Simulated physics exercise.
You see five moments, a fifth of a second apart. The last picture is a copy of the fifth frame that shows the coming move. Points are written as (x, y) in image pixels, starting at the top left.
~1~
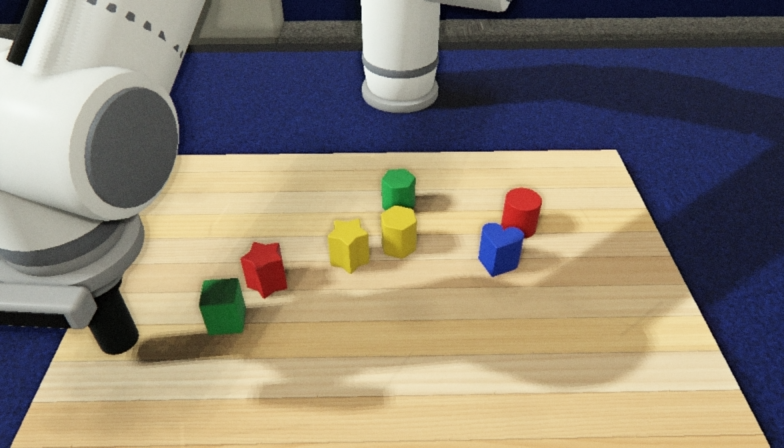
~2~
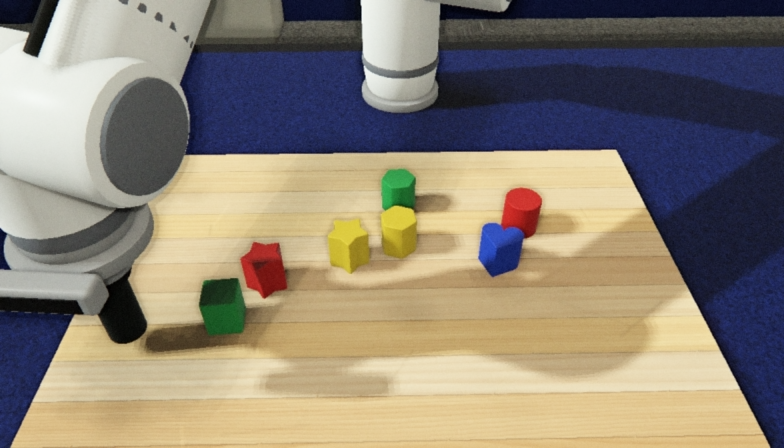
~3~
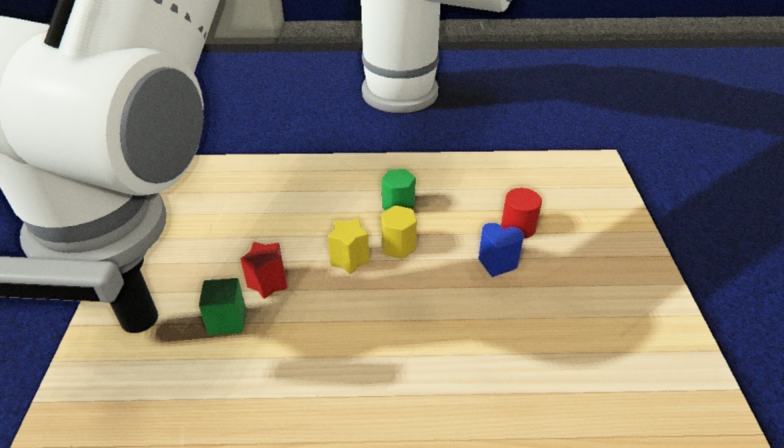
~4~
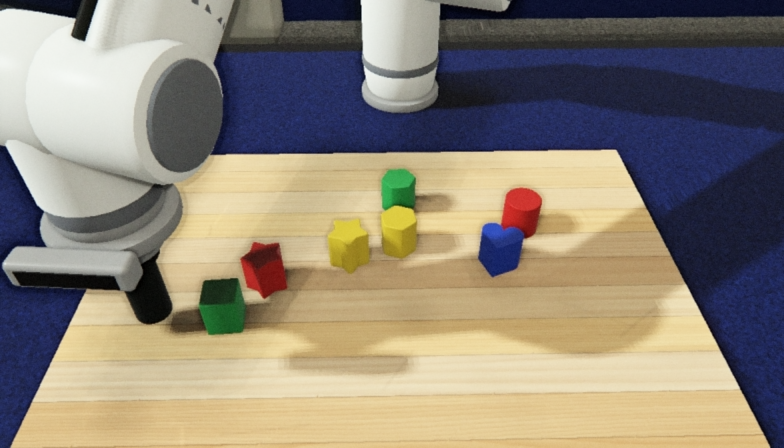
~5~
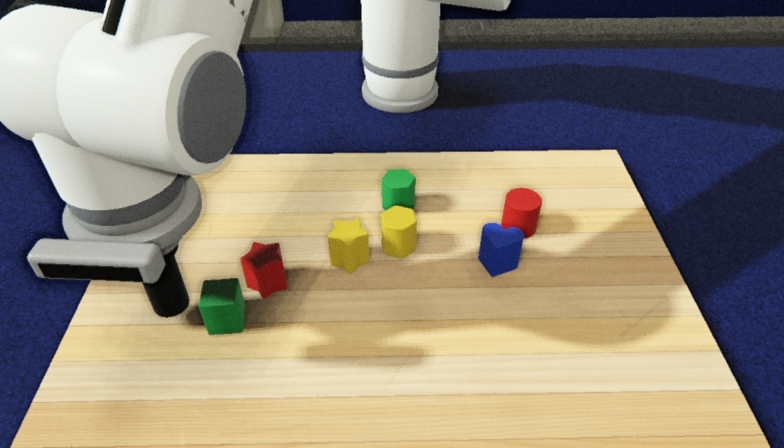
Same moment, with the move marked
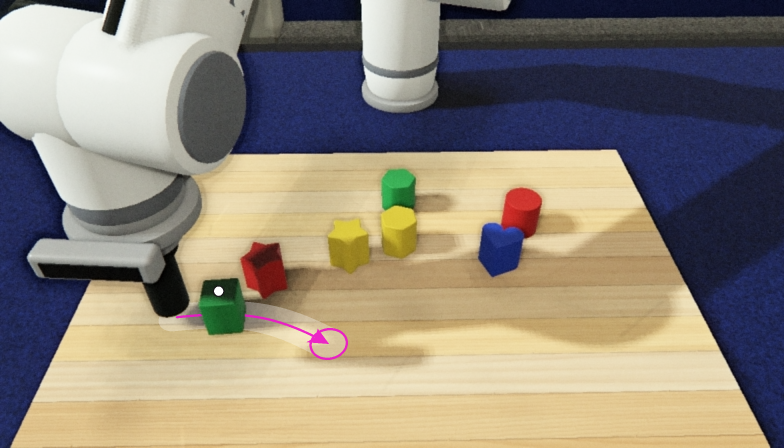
On a pale wooden board over a blue surface, seven colored blocks sit scattered while a white robot arm holds a dark tool near the left edge. The arm moves the tool a short way right and slightly away, closing in on the green four-sided block, and the blocks remain still.
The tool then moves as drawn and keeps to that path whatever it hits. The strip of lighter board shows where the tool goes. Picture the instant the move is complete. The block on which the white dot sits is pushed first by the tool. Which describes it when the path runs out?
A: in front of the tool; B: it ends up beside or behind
It's A.
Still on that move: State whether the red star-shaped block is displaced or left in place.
Put simply, it stays right there.
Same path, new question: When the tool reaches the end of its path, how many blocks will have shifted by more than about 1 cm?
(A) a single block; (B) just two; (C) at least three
A
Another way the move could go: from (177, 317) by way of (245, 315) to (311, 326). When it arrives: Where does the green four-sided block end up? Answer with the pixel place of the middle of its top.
I'd say the green four-sided block ends with its top centre at (319, 324).
Drawn move, from (177, 317) by way of (231, 315) and (282, 323) to (329, 344); the dot is on the green four-sided block.
What follows on the original path. One third of the way, tool at (228, 302); green four-sided block at (253, 298), turned 35° clockwise.
Two thirds of the way, tool at (281, 311); green four-sided block at (304, 313), turned 60° clockwise.
At the end, tool at (327, 331); green four-sided block at (354, 334), turned 55° clockwise; red star-shaped block still.
